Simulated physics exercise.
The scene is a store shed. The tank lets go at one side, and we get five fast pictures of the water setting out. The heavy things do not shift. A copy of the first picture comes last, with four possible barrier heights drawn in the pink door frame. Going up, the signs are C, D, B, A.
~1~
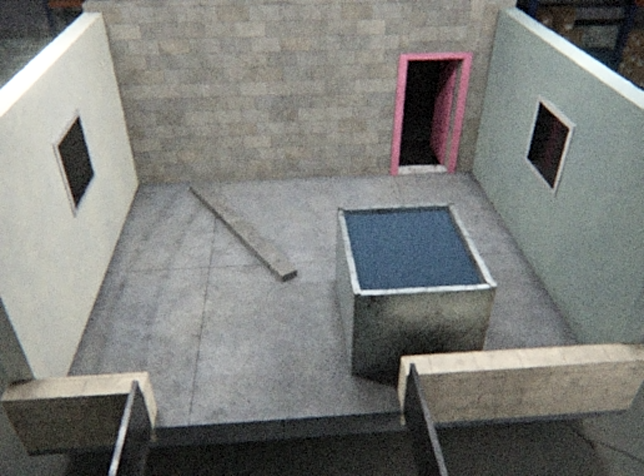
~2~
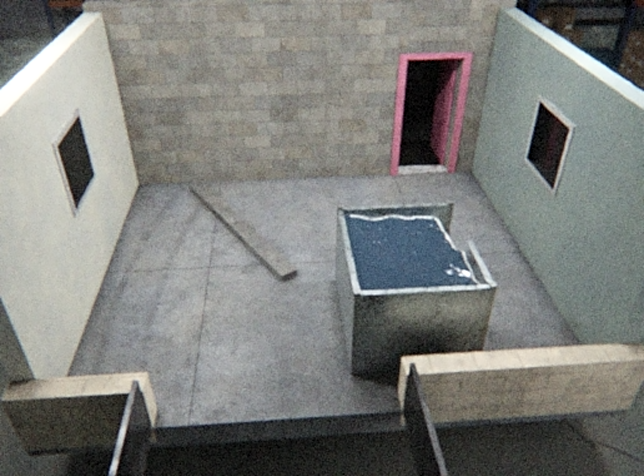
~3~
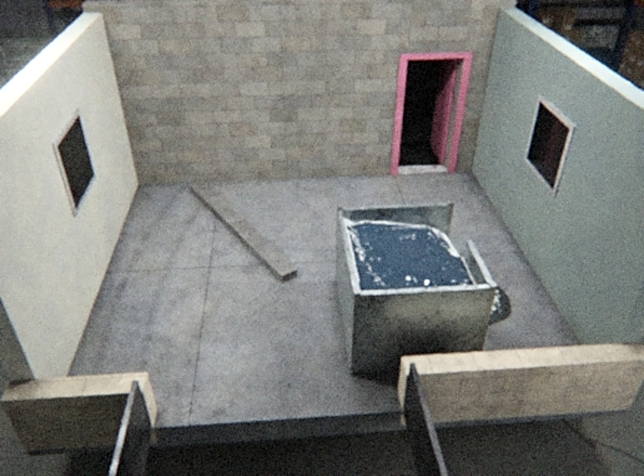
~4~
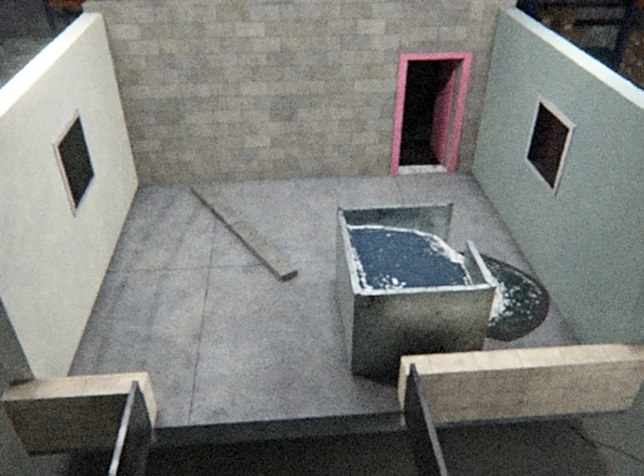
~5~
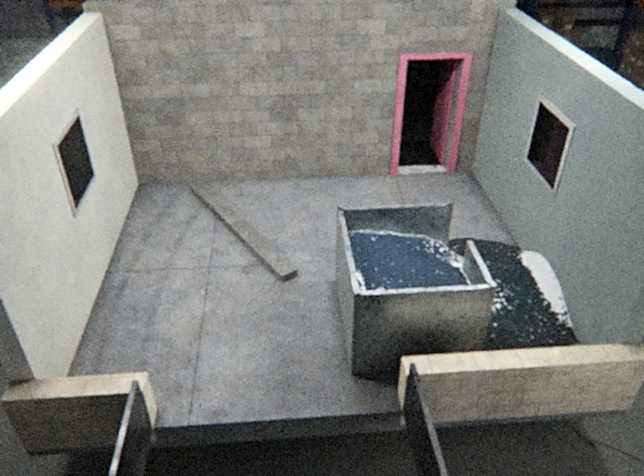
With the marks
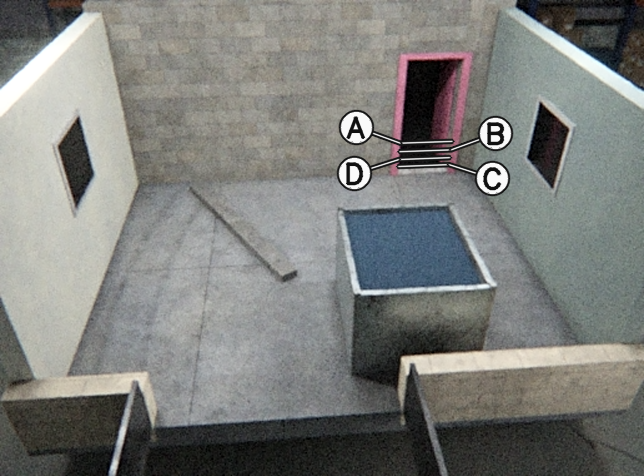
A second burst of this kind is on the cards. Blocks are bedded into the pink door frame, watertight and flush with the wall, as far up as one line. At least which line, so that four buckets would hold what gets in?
D is the one.
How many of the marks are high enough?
Three.
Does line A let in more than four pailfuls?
No, not at all.
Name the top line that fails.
That would be C.
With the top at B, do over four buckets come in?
No, not at all.
On the marked copy, A at (426, 142); B at (425, 150); C at (423, 165); D at (424, 158); from the bottom up C, D, B, A.
For line A, nothing gets over.
For line B, nothing gets over.
For line C, about 14 bucketfuls get in.
For line D, a bucket or two gets in.
